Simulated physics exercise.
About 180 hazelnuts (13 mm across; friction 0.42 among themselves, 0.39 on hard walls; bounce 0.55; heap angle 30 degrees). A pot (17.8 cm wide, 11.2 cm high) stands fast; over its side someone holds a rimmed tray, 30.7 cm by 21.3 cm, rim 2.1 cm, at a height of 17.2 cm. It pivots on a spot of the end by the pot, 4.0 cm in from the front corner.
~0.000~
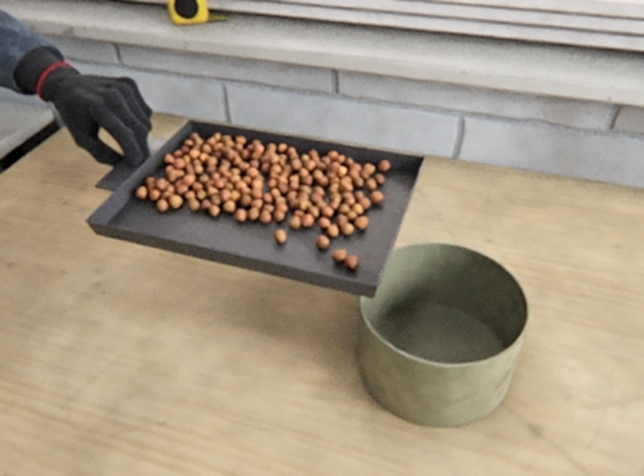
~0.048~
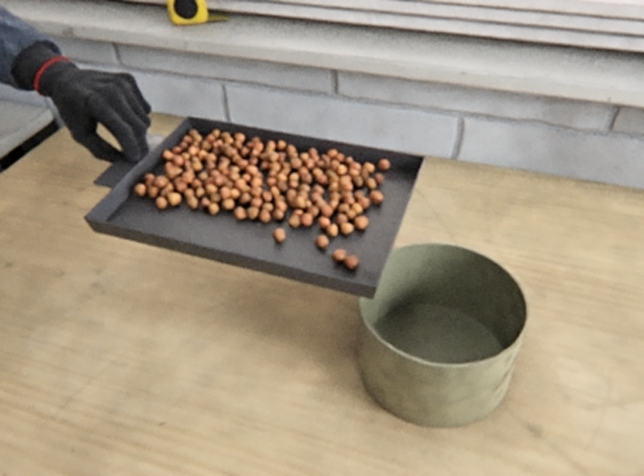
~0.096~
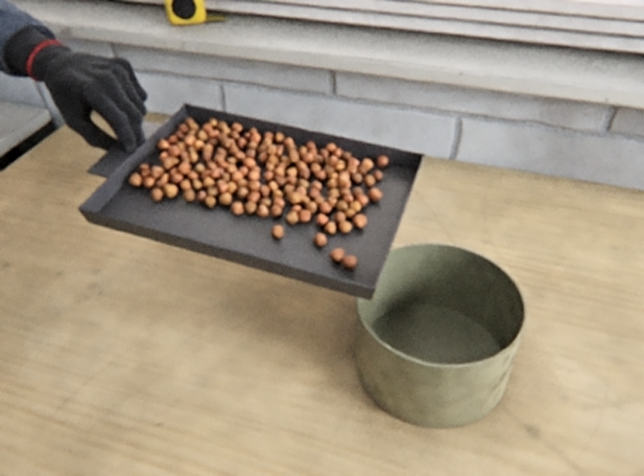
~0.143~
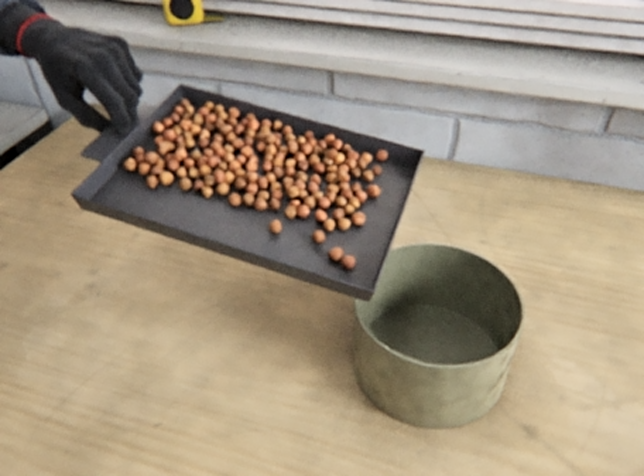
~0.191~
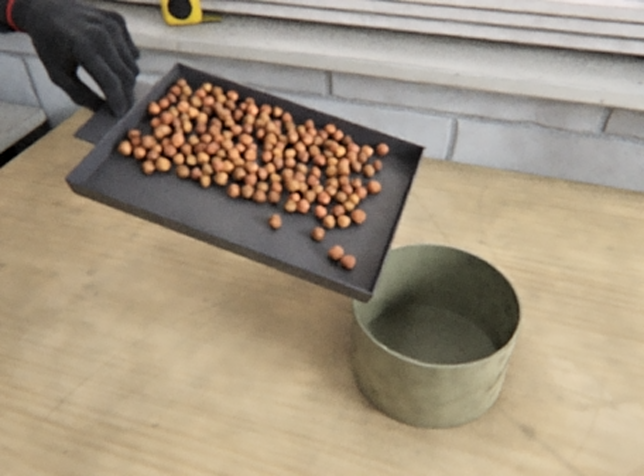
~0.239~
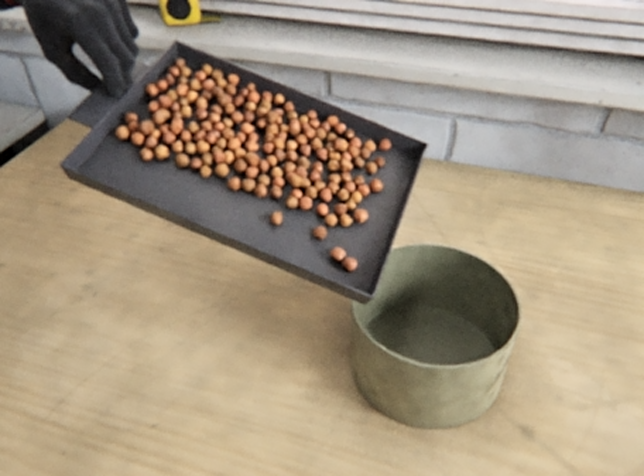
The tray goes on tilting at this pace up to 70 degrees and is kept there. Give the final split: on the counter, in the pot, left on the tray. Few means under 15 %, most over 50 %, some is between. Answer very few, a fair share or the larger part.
Counter a fair share, pot a fair share, tray a fair share.
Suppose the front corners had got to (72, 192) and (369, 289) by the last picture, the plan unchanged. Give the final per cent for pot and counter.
Pot 0, counter 5.
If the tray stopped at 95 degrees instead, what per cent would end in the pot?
Then about 50 per cent.
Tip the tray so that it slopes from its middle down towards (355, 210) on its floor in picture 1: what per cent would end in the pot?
Some 30 per cent.
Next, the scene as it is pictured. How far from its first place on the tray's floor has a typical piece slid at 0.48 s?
About 7 cm.
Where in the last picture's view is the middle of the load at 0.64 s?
Near (363, 212).
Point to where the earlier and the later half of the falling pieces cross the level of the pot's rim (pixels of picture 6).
At about (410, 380), then at (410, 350).
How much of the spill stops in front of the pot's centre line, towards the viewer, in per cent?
Some 90 per cent.
After 0.48 s, tilt 45 degrees; the tray holds 100 %, the pot 0 %.
Then, at 0.64 s, tilt 62 degrees; the tray holds 100 %, the pot 0 %.
After 0.93 s, tilt 70 degrees; the tray holds 55 %, the pot 15 %.
In the end, at 2.4 s, counter 35 %, pot 25 %, tray 40 %.
